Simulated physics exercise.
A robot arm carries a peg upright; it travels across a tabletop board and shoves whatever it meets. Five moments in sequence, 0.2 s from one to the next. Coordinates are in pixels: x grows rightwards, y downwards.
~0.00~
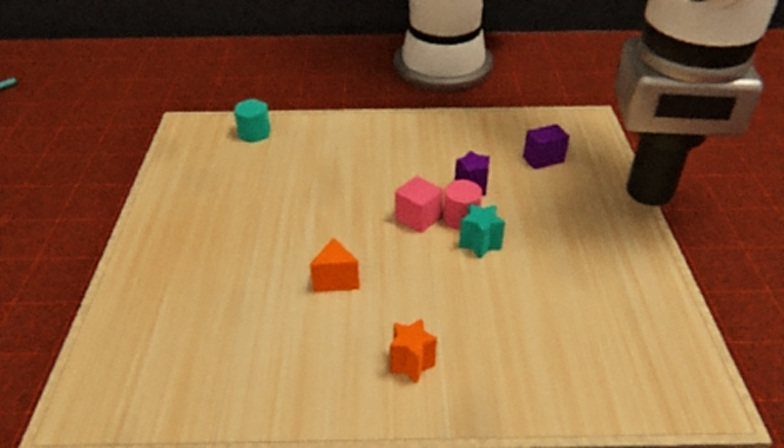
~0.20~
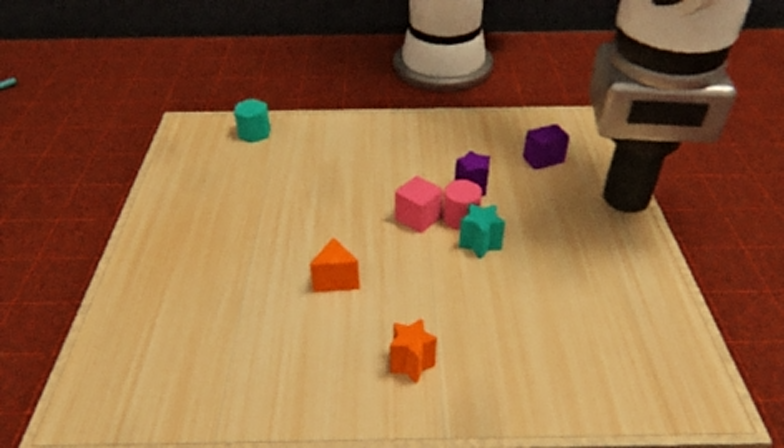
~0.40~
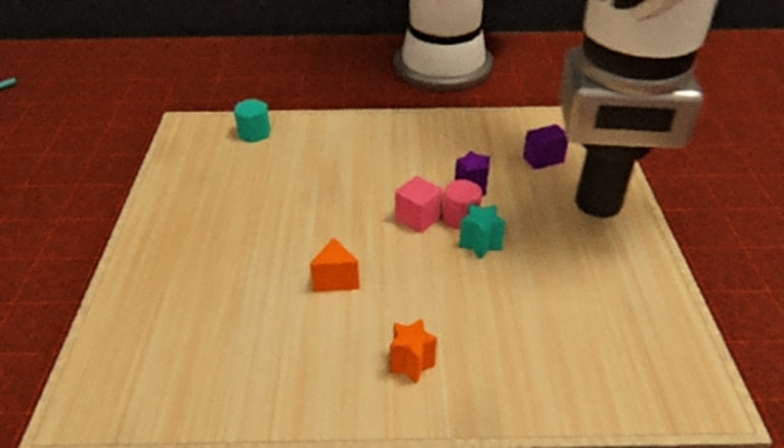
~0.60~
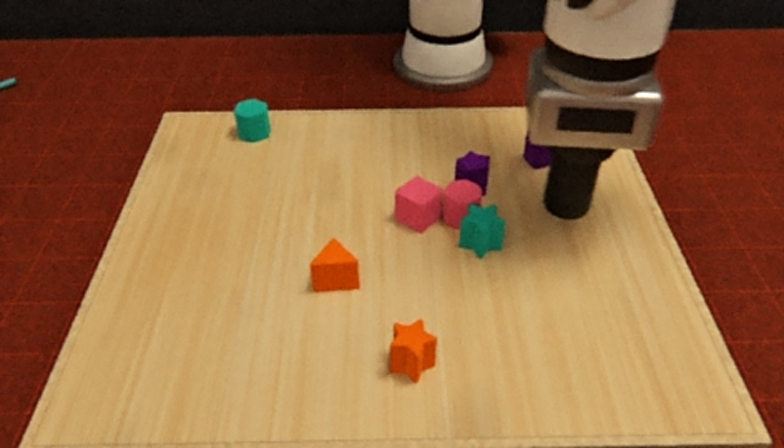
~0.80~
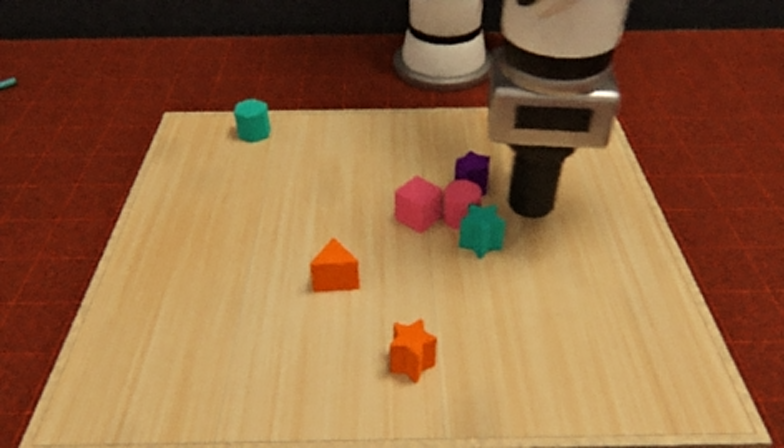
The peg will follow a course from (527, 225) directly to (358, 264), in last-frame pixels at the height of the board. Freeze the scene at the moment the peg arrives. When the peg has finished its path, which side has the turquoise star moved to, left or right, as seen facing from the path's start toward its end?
It's going to go left.
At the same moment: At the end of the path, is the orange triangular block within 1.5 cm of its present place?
No, it doesn't check out.
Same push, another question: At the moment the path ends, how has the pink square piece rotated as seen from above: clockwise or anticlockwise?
That block twists counter-clockwise.
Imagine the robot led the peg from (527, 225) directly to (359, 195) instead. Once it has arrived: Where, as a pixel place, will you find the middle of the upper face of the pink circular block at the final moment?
The middle of its upper face will lie at (334, 150).
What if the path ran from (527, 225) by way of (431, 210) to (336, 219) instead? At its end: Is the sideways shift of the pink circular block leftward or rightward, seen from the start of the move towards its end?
Seen from start to end, it moves right.
What follows on the original path. One third of the way, peg at (474, 218); pink square piece at (411, 186), turned 30° anticlockwise; pink circular block at (448, 188); turquoise star at (443, 226), turned 20° anticlockwise.
Two thirds of the way, peg at (416, 231); pink square piece at (408, 185), turned 40° anticlockwise; pink circular block at (445, 188); turquoise star at (386, 243), turned 30° anticlockwise.
At the end, peg at (357, 244); orange triangular block at (302, 271); pink square piece at (408, 185), turned 40° anticlockwise; pink circular block at (445, 188); turquoise star at (338, 264), turned 55° anticlockwise.
